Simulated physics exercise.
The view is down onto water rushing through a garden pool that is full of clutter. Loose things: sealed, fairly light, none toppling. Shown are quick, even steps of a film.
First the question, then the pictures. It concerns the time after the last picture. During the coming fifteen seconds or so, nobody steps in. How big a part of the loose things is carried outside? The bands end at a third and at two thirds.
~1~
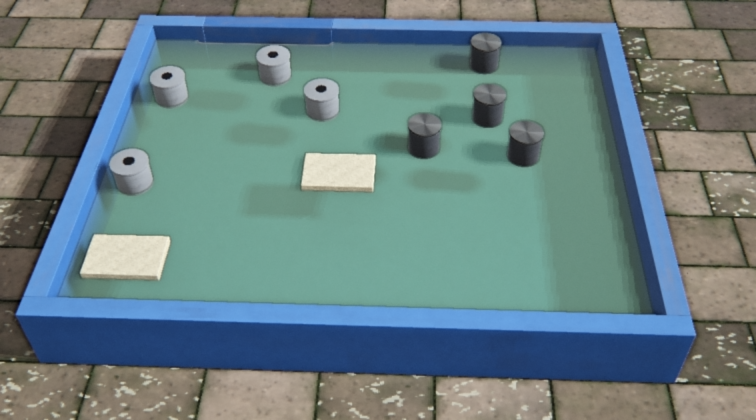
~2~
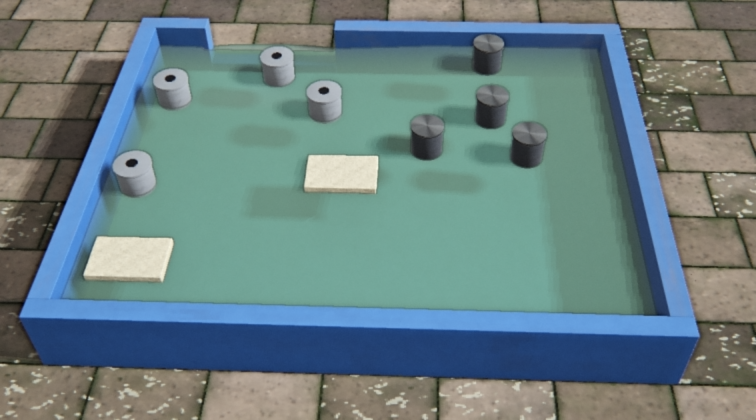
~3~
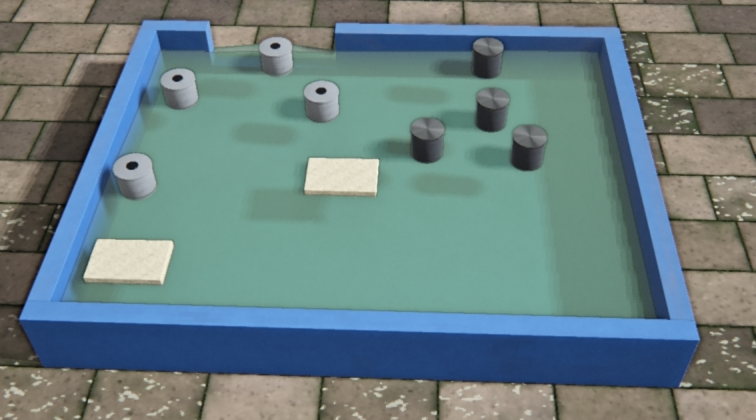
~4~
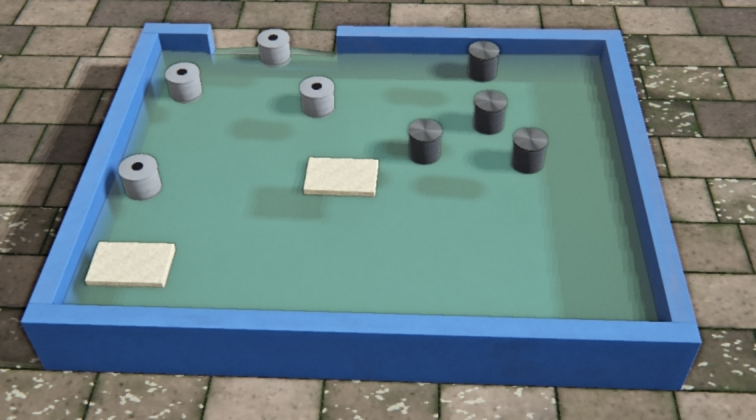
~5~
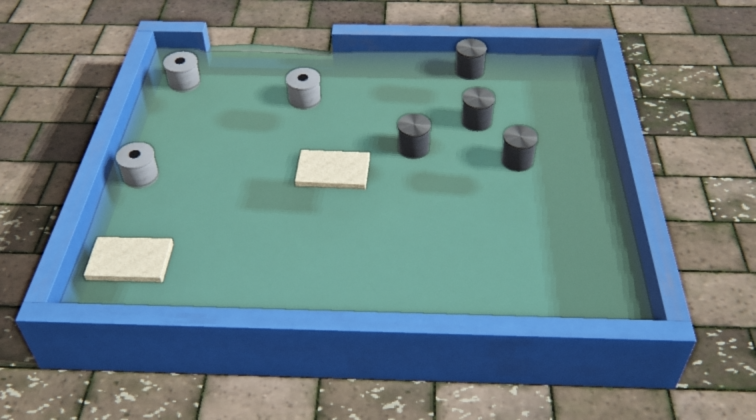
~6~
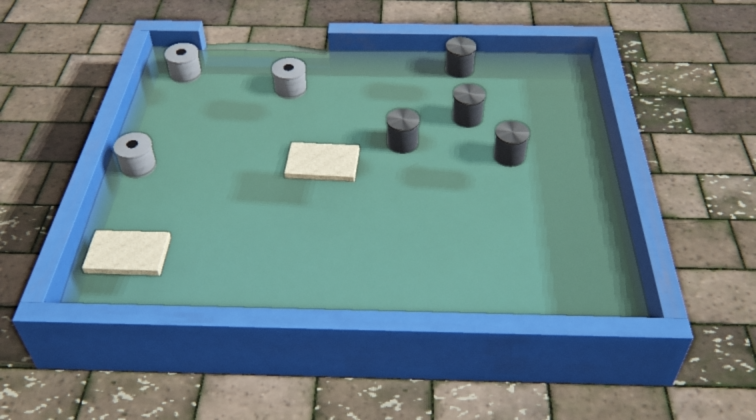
Top band.
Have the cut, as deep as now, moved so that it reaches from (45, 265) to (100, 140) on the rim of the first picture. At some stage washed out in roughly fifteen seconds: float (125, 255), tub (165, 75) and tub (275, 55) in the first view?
Lost, lost and lost.
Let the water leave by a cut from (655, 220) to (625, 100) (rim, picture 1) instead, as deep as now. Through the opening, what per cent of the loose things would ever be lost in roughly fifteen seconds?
Roughly 50 in a hundred.
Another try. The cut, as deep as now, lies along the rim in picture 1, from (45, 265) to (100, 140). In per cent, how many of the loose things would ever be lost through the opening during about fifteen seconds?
Close to 60 percent.
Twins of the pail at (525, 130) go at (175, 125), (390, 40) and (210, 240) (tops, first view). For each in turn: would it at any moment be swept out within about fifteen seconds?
In order: Exits; exits; never exits.
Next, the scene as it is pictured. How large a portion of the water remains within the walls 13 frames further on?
72 %.
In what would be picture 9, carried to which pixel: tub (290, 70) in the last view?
Around (271, 38).
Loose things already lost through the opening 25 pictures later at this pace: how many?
5.
A moment on, 2 of 10 are out; 8 afloat.
Next, 3 of 10 are out; 7 afloat.
Later, 5 of 10 are out; 5 afloat.
In the end, 8 of 10 are out; 2 afloat.
